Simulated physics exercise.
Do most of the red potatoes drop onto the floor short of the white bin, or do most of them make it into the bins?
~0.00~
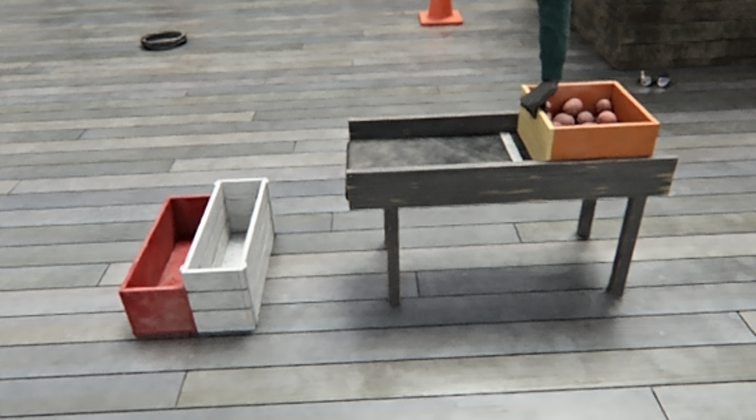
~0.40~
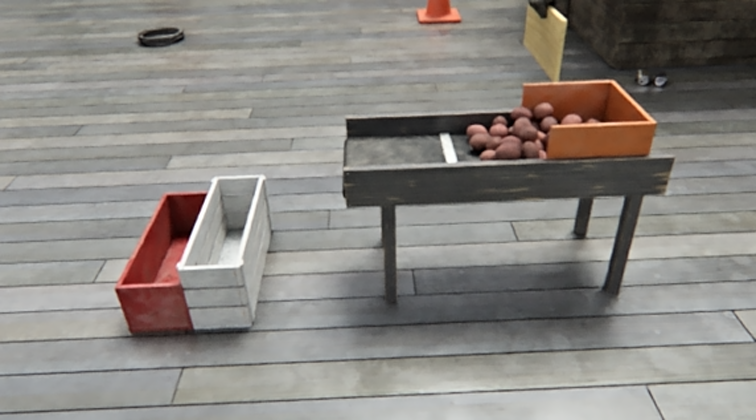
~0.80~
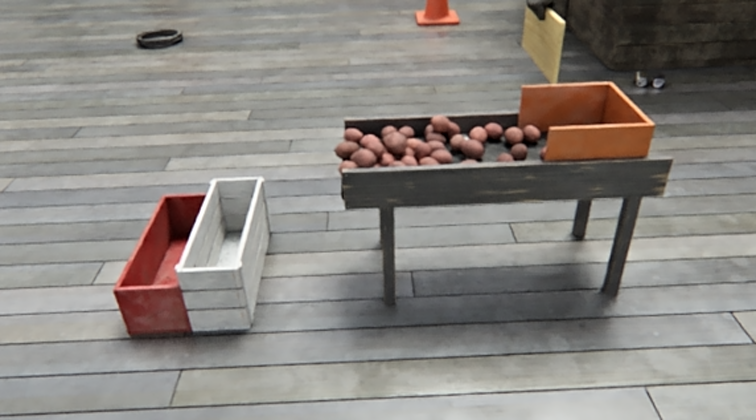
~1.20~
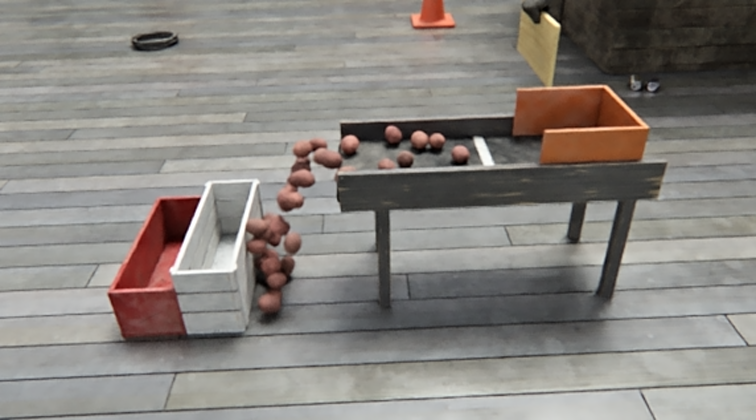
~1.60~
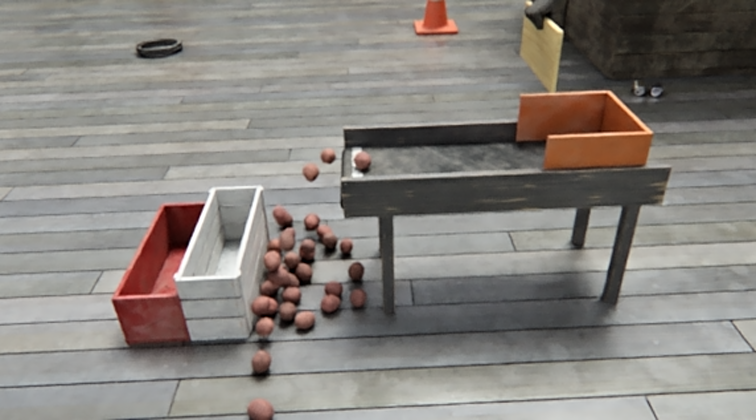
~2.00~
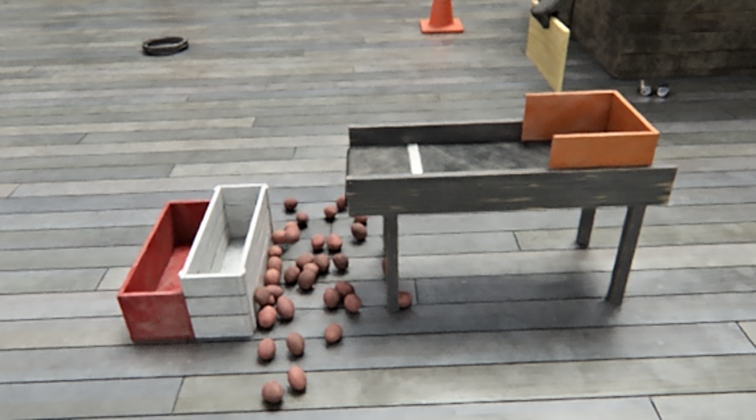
Most of them drop onto the floor short of the white bin. They end up scattered on the boards between it and the belt table, with both bins still empty.
